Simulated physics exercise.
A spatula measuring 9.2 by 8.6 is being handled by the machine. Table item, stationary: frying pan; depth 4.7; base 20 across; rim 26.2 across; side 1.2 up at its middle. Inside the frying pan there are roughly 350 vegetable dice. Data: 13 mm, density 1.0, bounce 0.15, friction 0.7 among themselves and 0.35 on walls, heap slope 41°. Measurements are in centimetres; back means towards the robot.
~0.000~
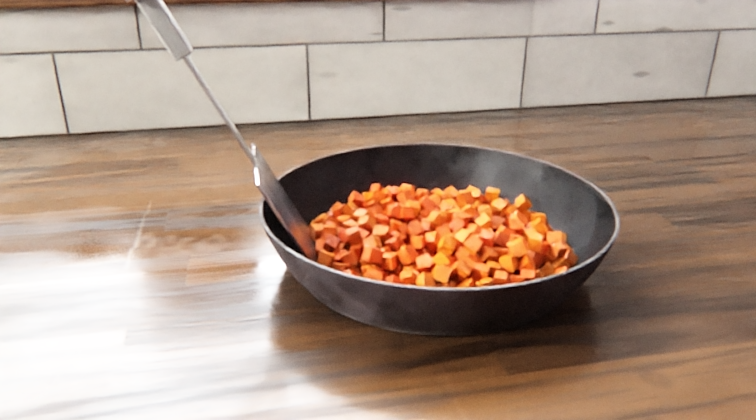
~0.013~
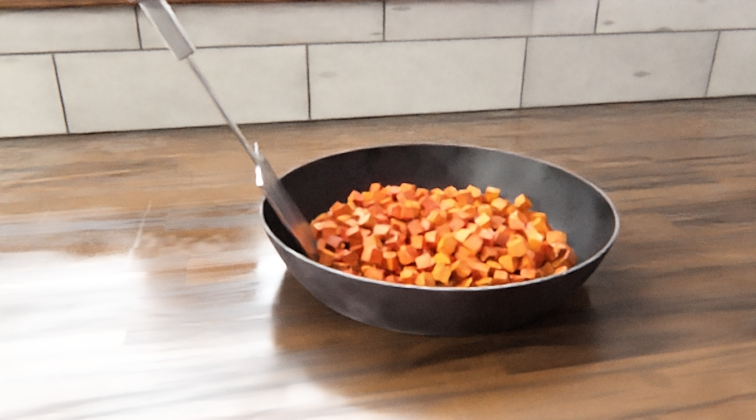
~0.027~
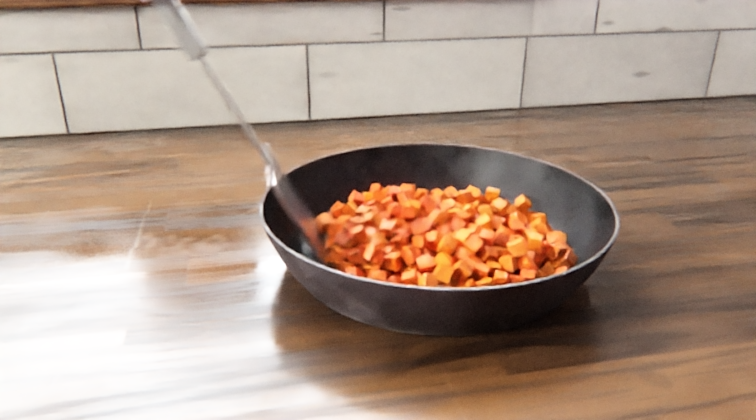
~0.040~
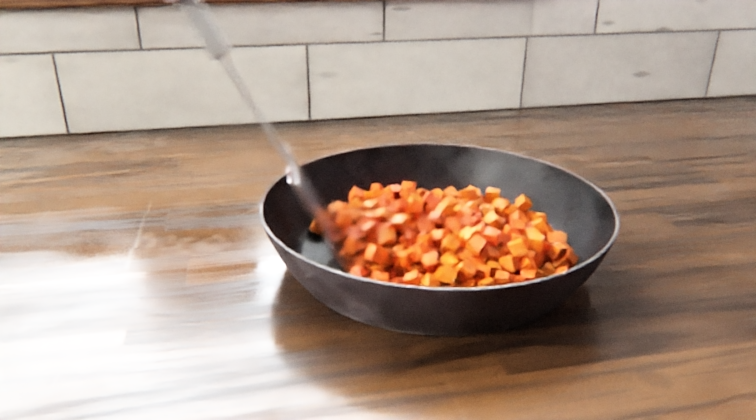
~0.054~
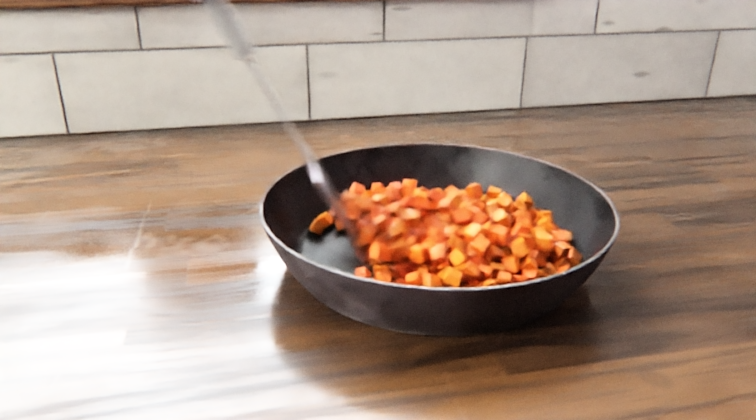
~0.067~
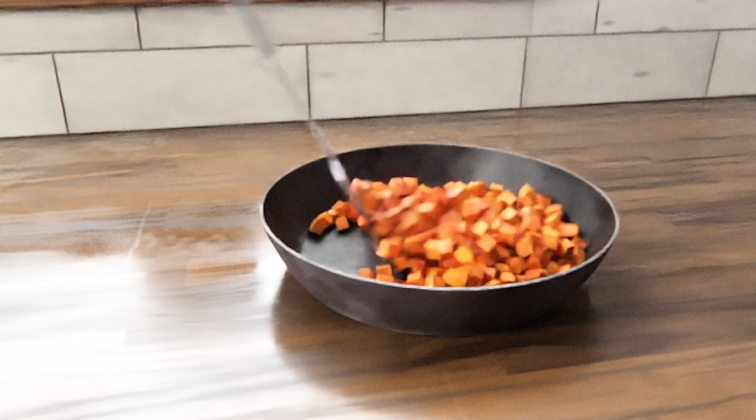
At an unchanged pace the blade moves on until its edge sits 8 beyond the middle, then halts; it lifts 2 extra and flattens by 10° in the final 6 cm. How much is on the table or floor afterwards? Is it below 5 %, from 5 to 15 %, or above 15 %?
Above 15 %.
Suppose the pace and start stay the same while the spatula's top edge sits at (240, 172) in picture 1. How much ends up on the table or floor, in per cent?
Around 20 percent ends up on the table or floor.
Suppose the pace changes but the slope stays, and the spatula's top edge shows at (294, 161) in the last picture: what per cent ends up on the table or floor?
About 5 percent.
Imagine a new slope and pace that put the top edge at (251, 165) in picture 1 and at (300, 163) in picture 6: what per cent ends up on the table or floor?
Off the vessel, on the table or floor: Some 10 percent.
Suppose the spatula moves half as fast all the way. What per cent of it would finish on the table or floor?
Roughly 10 in a hundred.
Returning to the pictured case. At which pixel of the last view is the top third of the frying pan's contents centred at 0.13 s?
(502, 205).
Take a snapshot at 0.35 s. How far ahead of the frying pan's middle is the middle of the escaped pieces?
Some 20 centimetres ahead.
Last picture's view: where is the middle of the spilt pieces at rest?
It ends up around (671, 218).
By 0.10 s, sloping 63°, highest piece 6 above the table; 347 in the frying pan.
By 0.13 s, sloping 60°, highest piece 6 above the table; 347 in the frying pan.
By 0.35 s, sloping 53°, highest piece 10 above the table; 267 in the frying pan, 61 on the table or floor, 19 on the blade or in flight.
By 1.40 s, sloping 53°, highest piece 6 above the table; 267 in the frying pan, 80 on the table or floor.
Final count, 267 in the frying pan, 80 on the table or floor. That is 23 % on the table or floor.
